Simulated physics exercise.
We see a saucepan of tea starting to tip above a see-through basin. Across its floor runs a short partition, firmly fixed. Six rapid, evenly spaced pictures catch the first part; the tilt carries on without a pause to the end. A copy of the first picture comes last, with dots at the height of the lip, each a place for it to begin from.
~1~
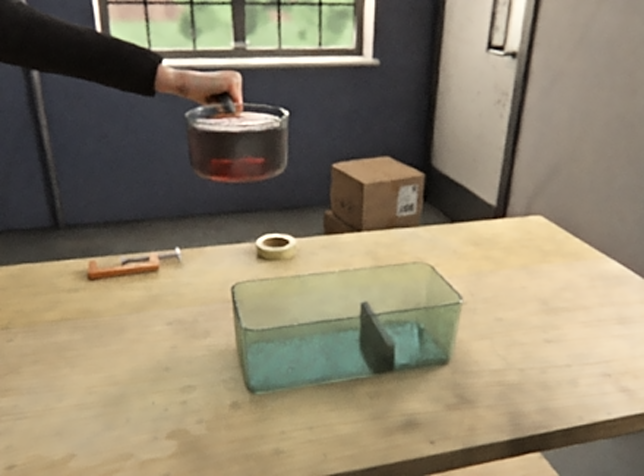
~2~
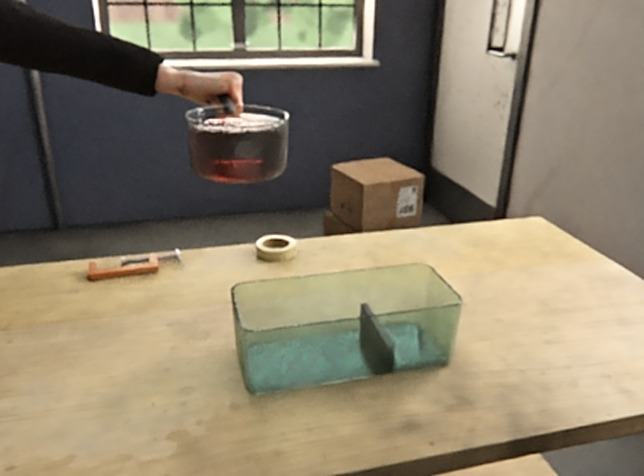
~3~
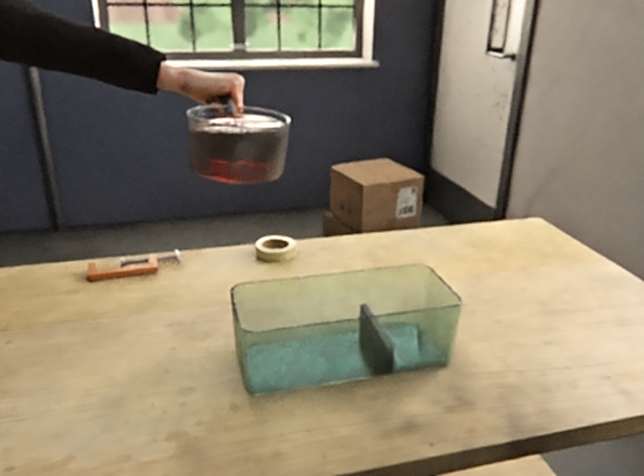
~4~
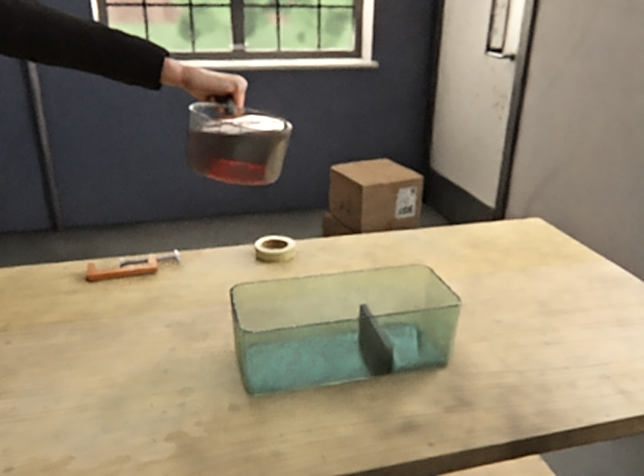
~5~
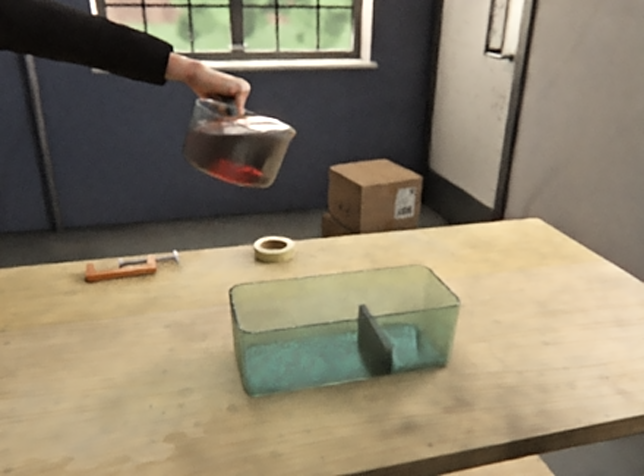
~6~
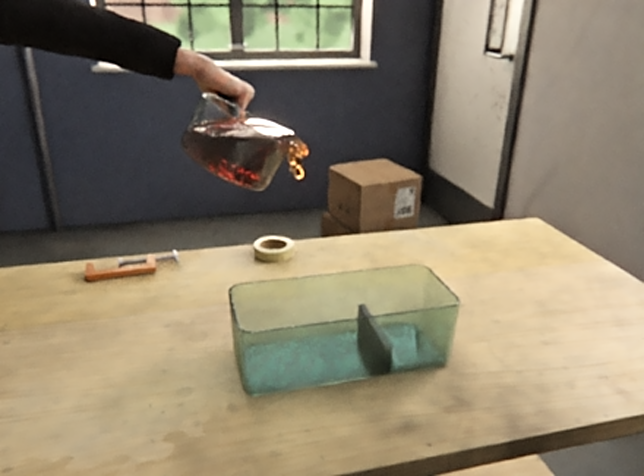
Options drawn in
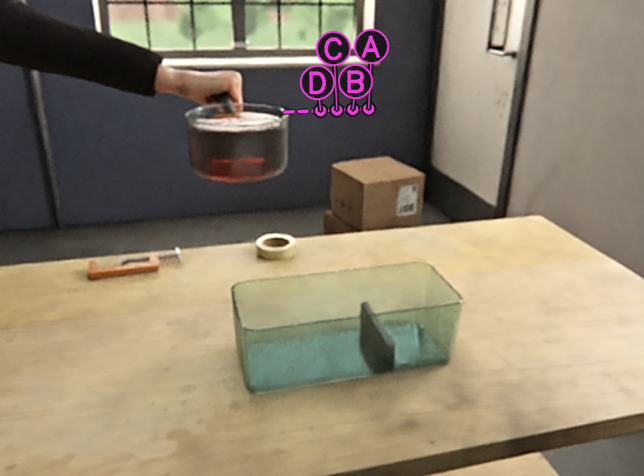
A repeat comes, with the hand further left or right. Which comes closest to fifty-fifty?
Choose D.
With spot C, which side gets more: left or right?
More ends on the right.
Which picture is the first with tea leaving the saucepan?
In picture 5.
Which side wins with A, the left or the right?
The right one.
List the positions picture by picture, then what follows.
Upright, lip at (285, 112); basin from (245, 390) to (451, 358); top of the wall at (377, 322); nothing has left yet.
Upright, lip at (285, 114); nothing has left yet.
Tipped about 5°, lip at (286, 118); nothing has left yet.
Tipped about 12°, lip at (288, 124); nothing has left yet.
Tipped about 20°, lip at (289, 132); tea is over the lip, down to (289, 132).
Tipped about 31°, lip at (289, 141); tea is over the lip, down to (296, 173).
On the marked copy, A at (368, 108); B at (352, 109); C at (336, 110); D at (320, 110).
With A, about 20 % ends left of the wall and 77 % right of it; 3 % is lost outside.
With B, about 23 % ends left of the wall and 75 % right of it; 3 % is lost outside.
With C, about 34 % ends left of the wall and 65 % right of it.
With D, about 49 % ends left of the wall and 48 % right of it; 3 % is lost outside.
